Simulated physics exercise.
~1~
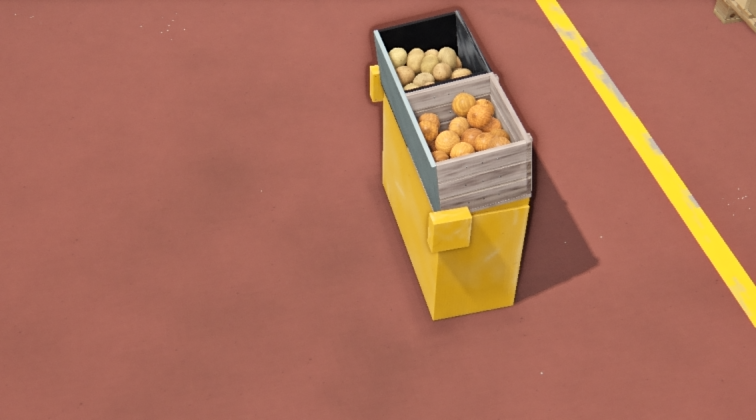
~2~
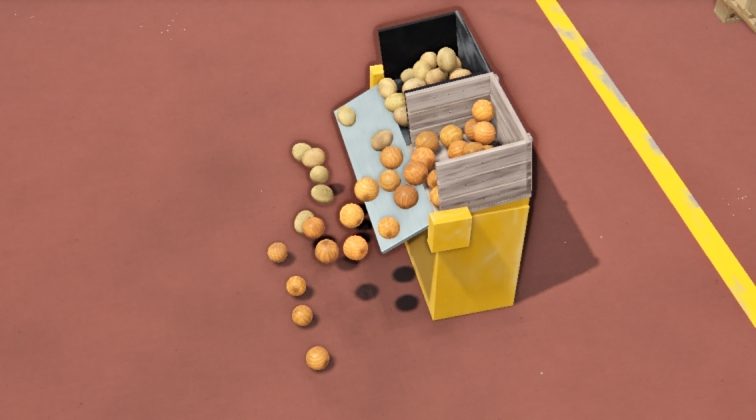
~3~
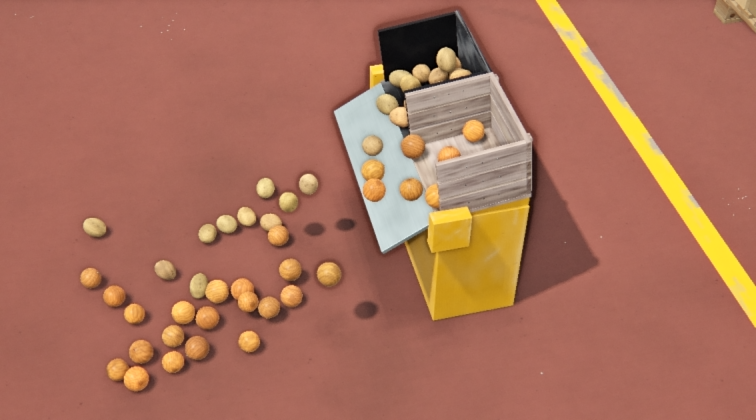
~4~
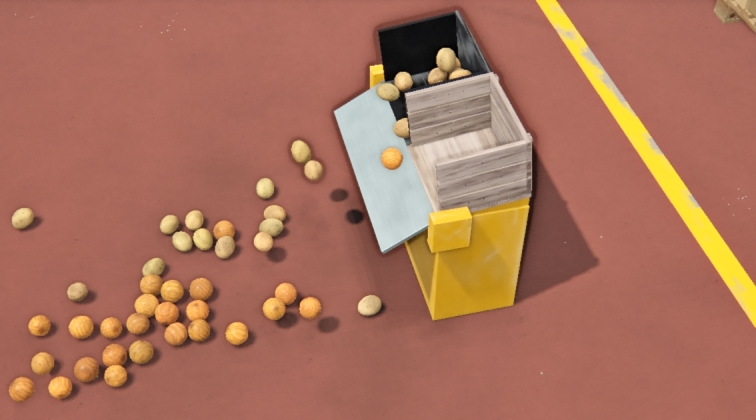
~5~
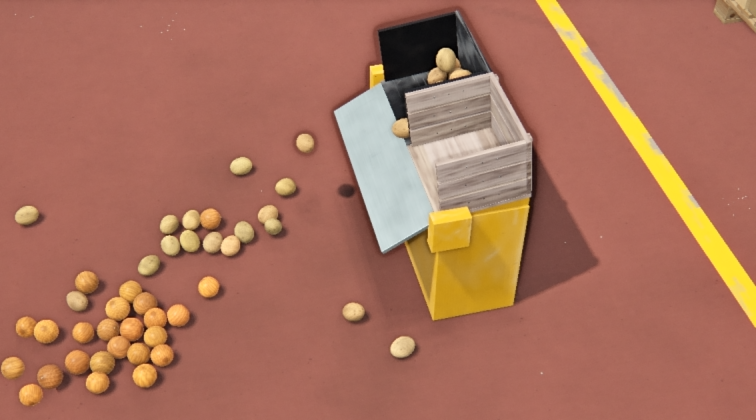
On a reddish floor beside a yellow line, a pale flap drops open on a yellow stand, and round orange and tan onions spill leftward from two hoppers. The wooden hopper ends up empty, while several tan ones remain in the black hopper and the rest lie scattered on the ground.
